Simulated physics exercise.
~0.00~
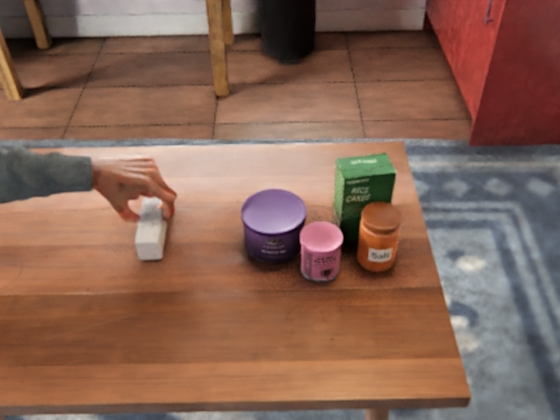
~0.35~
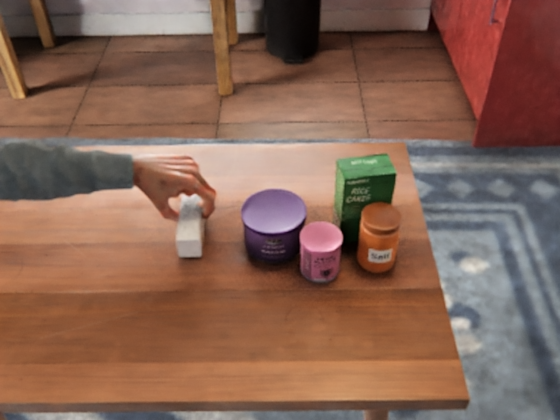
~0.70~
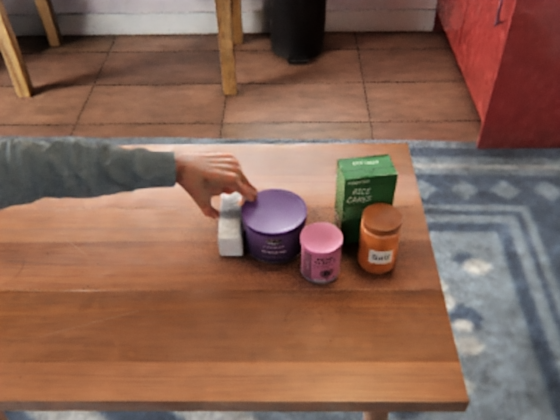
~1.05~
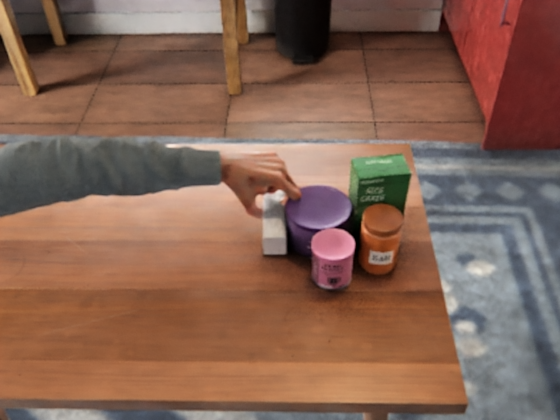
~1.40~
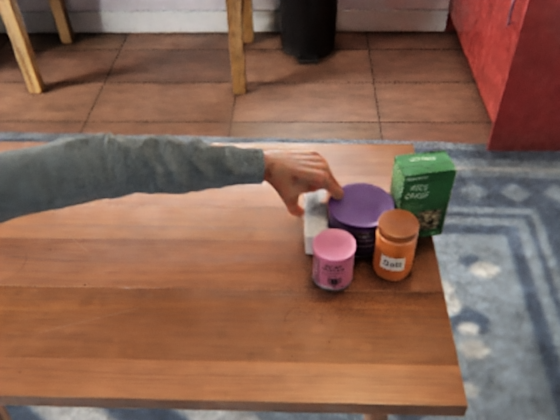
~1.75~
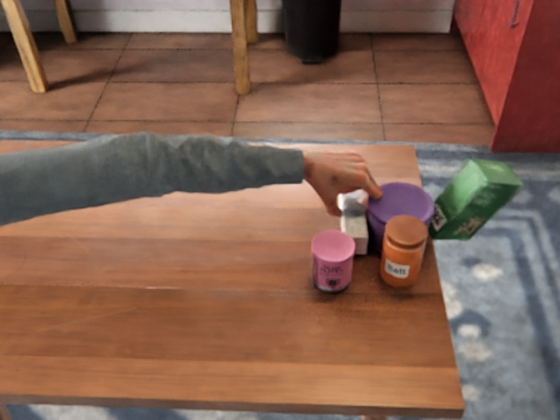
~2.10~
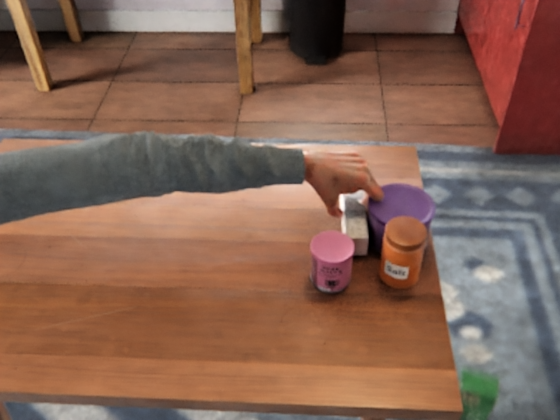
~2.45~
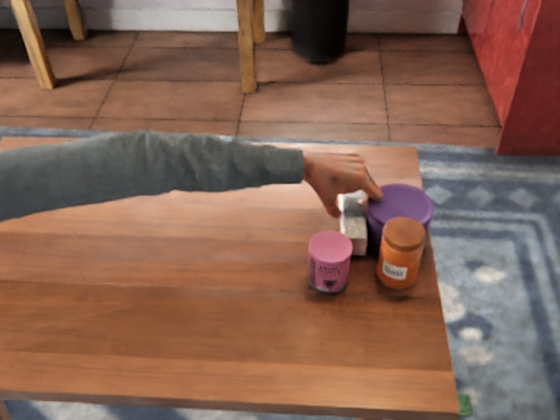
We see a hand sliding a pale block rightward across a wooden table into a purple tub, shifting a pink tin, an orange jar and a green packet, until the packet tips off the right edge and falls to the floor while the others stay on the table.
